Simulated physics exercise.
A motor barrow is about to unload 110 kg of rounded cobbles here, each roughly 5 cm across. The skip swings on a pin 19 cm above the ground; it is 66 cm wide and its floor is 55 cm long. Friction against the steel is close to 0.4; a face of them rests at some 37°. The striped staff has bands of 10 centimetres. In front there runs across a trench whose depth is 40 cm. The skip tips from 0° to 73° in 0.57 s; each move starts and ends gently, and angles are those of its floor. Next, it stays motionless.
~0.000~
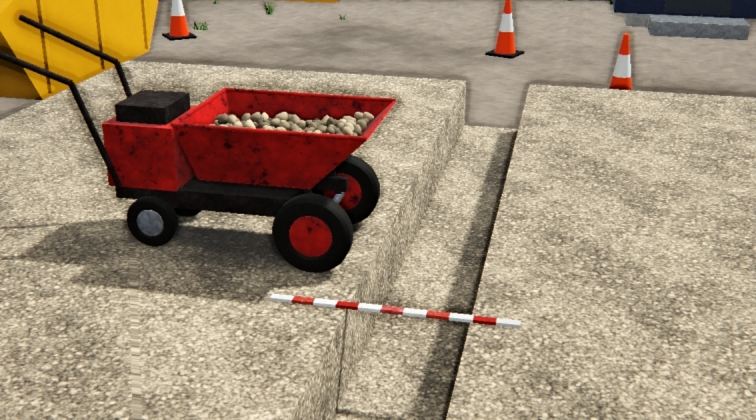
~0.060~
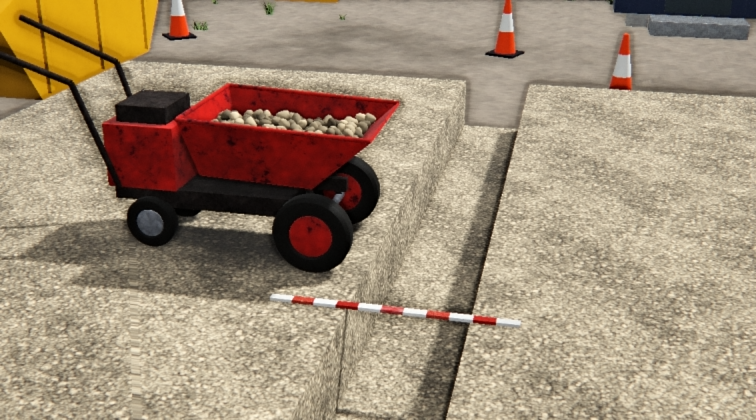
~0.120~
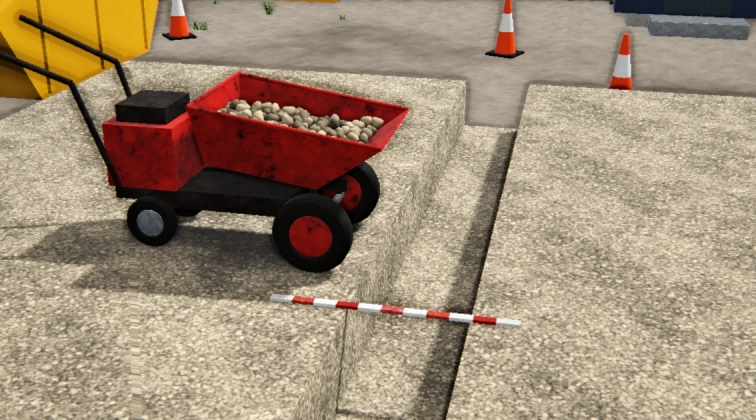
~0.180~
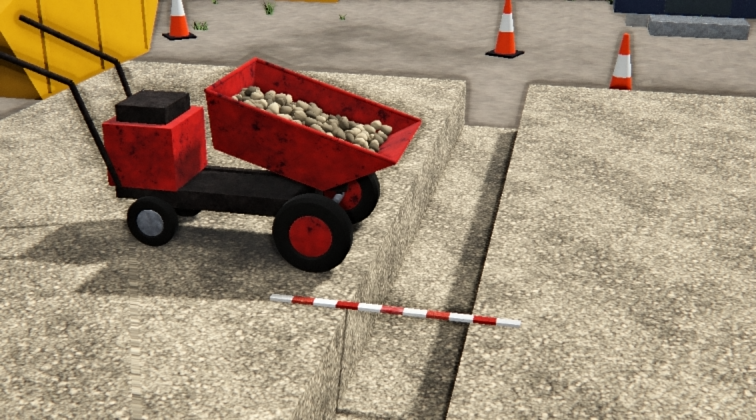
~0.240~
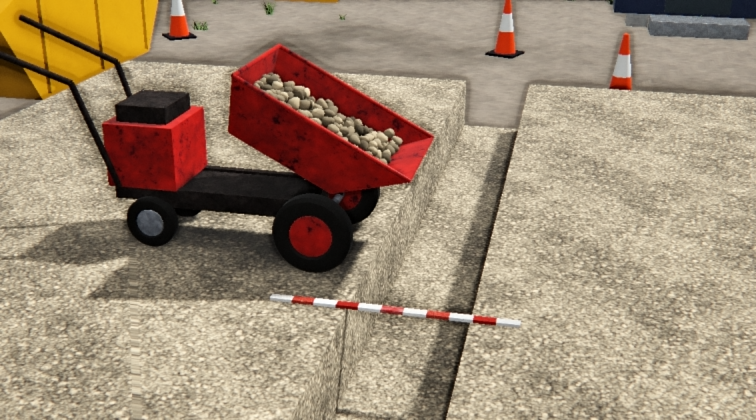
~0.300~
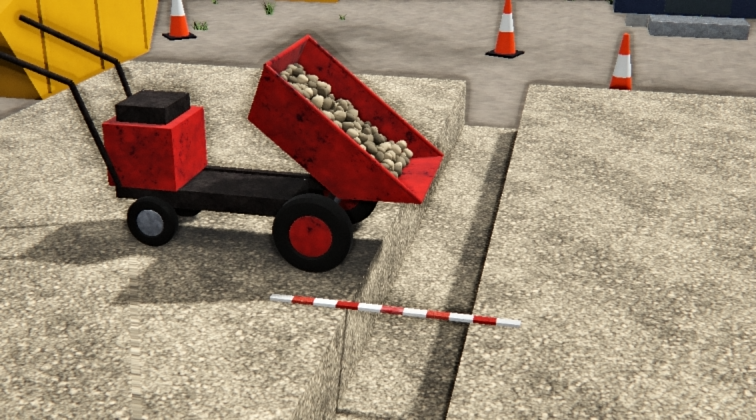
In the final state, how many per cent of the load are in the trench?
About 66 per cent are in the trench in the final state.
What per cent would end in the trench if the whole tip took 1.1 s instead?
That works out at about 85 in a hundred.
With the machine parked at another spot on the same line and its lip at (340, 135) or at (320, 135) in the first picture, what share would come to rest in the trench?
Near 90 then near 100 percent.
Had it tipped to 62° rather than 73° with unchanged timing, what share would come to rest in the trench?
I'd guess some 60 in a hundred.
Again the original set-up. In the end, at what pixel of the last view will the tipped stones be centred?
(466, 319).
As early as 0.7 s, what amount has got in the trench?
I'd put it near 25 per cent.
After 0.4 s the floor is at 62°; 100 % in the skip; the foremost stones are at (417, 212).
After 0.7 s the floor is at 73°; 75 % in the skip, 23 % in the trench, 2 % past the trench; the foremost stones are at (495, 254).
After 1.0 s the floor is at 73°; 5 % in the skip, 61 % in the trench, 34 % past the trench; the foremost stones are at (650, 277).
After 3.0 s the floor is at 73°; 0 % in the skip, 66 % in the trench, 34 % past the trench; the foremost stones are past the picture's edge.
